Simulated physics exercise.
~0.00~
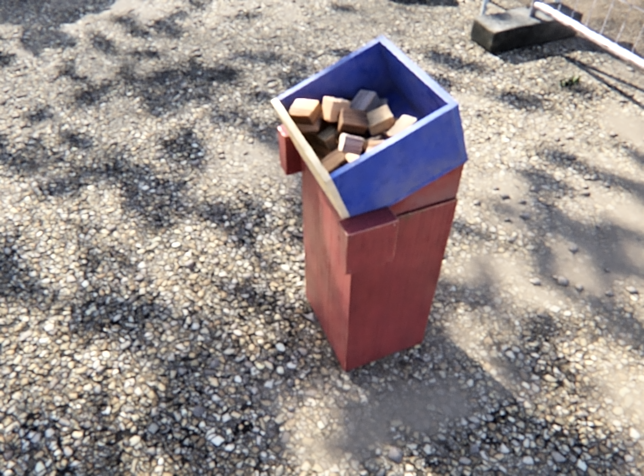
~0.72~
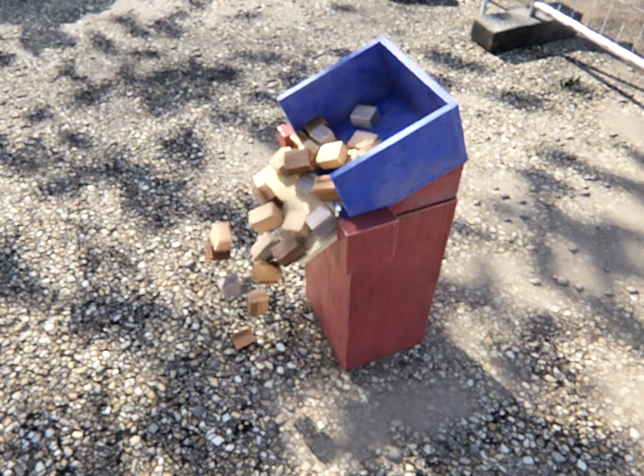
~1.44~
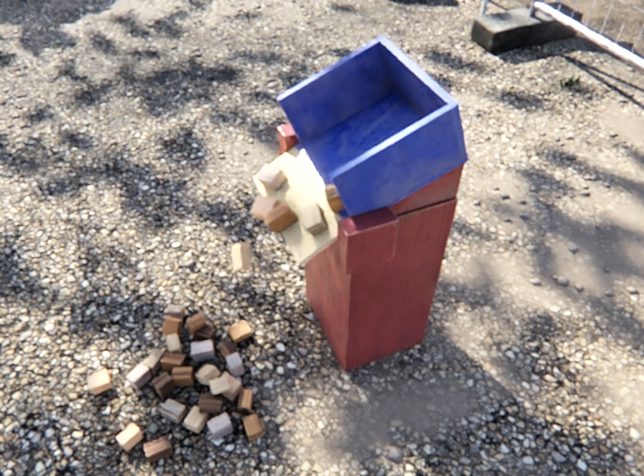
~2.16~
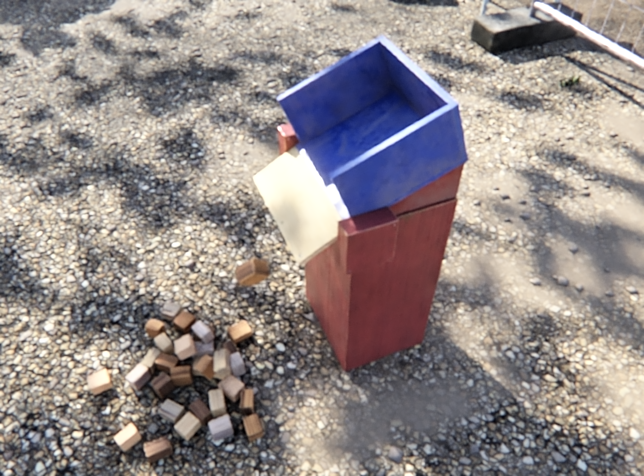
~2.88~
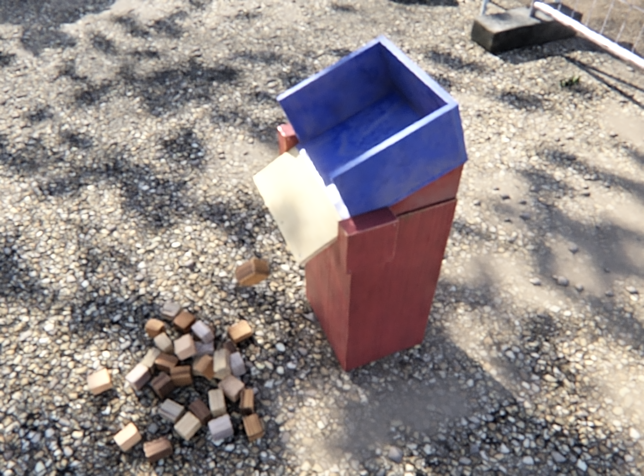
Wooden blocks spilled out of a tilted blue bin on a red stand as its front flap swung down, tumbling left onto the gravel until the bin was empty and the blocks lay in a loose, scattered heap below the open flap.
